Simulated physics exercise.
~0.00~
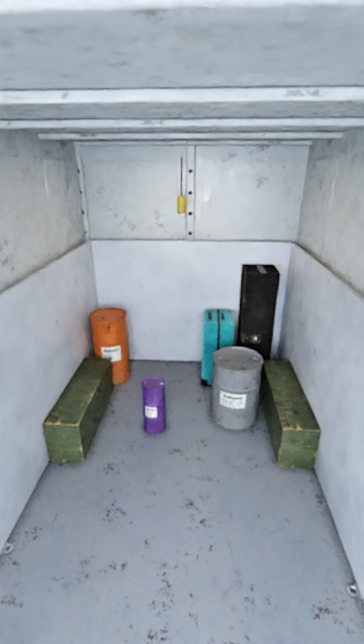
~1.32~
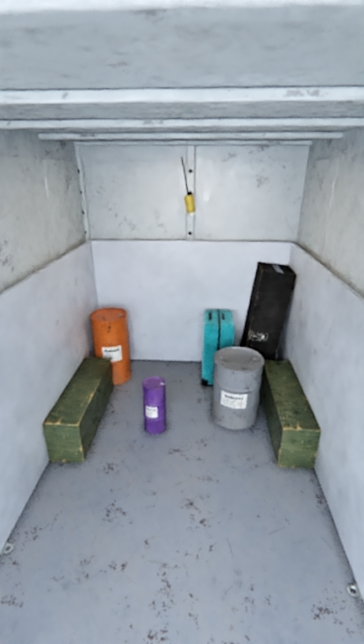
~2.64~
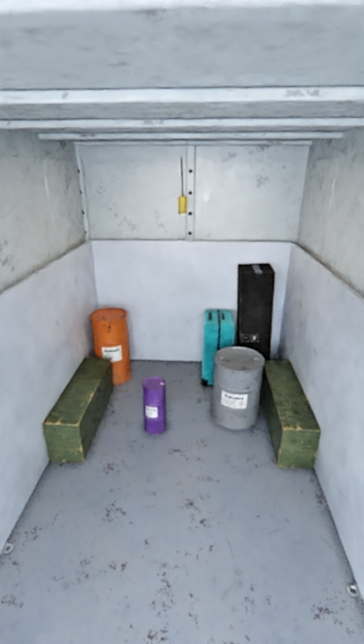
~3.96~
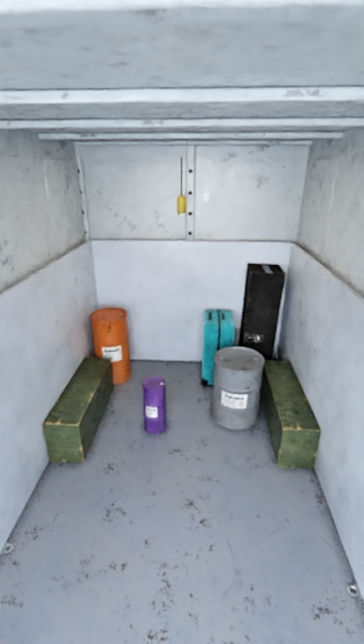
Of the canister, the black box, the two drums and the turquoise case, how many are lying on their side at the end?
None of them are lying on their side. The purple canister, the black box, both drums and the turquoise case are all still standing at the end.
